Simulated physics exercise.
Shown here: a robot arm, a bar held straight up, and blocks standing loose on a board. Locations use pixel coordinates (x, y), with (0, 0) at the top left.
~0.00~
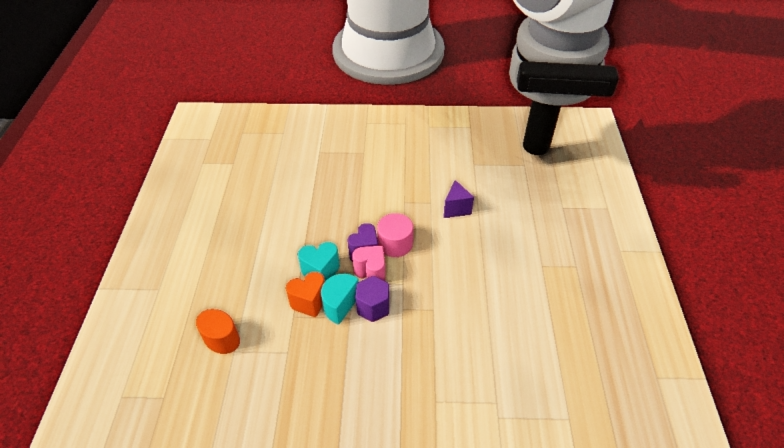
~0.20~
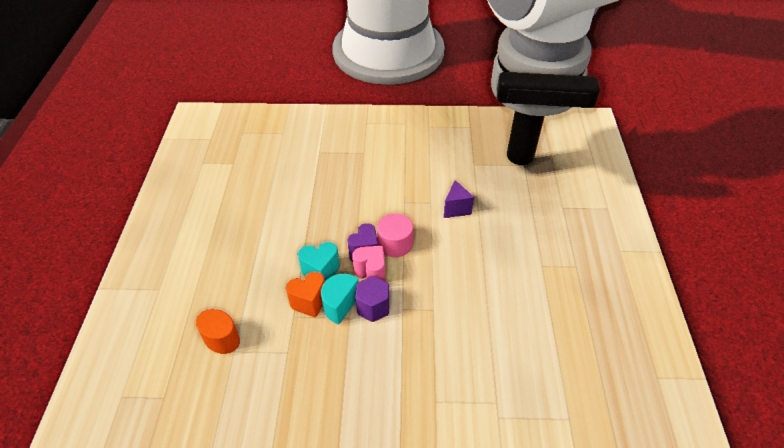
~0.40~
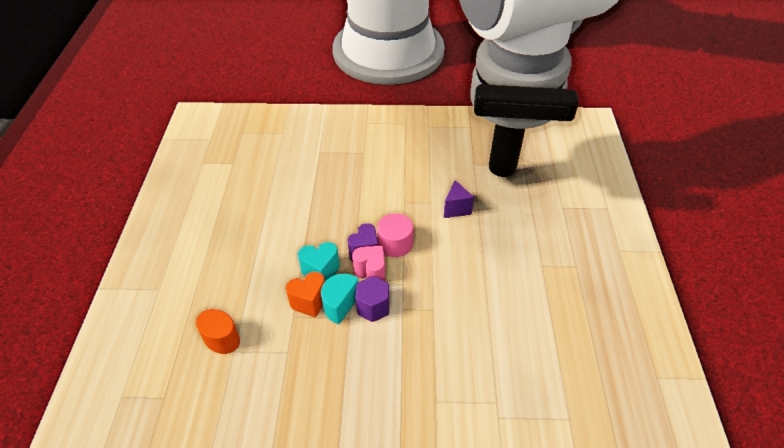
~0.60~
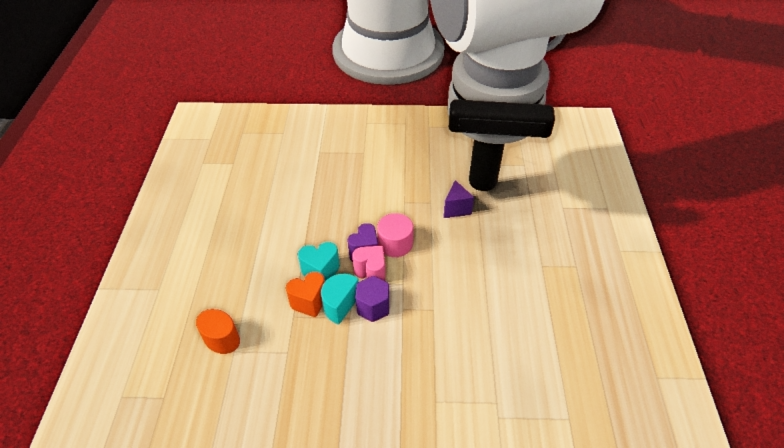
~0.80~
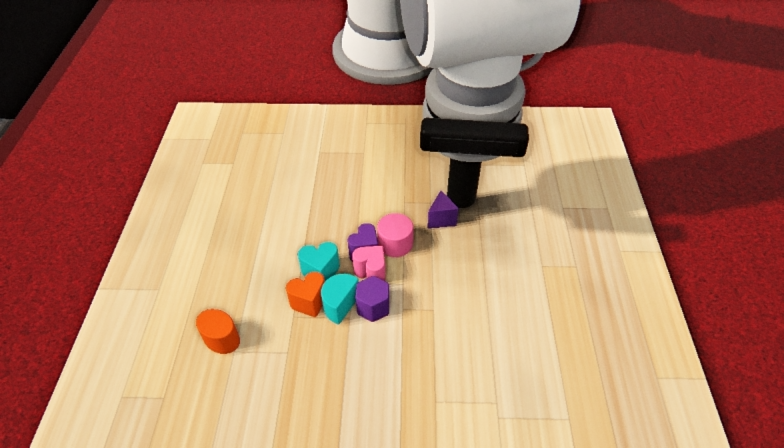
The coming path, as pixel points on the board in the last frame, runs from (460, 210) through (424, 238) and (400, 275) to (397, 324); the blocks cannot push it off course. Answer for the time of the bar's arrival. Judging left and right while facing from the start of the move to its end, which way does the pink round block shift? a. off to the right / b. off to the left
The one that fits is a, off to the right.
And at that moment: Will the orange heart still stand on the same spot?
Final answer: Yes.
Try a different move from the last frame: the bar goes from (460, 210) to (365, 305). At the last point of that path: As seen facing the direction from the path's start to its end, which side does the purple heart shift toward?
Over to the right.
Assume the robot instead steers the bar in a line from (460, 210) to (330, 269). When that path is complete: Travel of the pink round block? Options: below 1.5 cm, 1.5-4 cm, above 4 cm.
By the end of the path, it will have gone past 4 cm.
What follows on the original path. One third of the way, bar at (425, 227); purple heart at (356, 236); pink round block at (387, 233); purple triangular block at (415, 239), turned 20° anticlockwise.
Two thirds of the way, bar at (400, 265); purple heart at (340, 233), turned 15° clockwise; pink heart at (352, 264), turned 60° anticlockwise; pink round block at (369, 242); purple triangular block at (403, 280), turned 70° anticlockwise.
At the end, bar at (397, 314); orange heart not moved; purple heart at (340, 233), turned 15° clockwise; pink heart at (352, 264), turned 60° anticlockwise; purple hexagonal block at (363, 304), turned 60° clockwise; pink round block at (369, 242); purple triangular block at (409, 331), turned 85° anticlockwise.
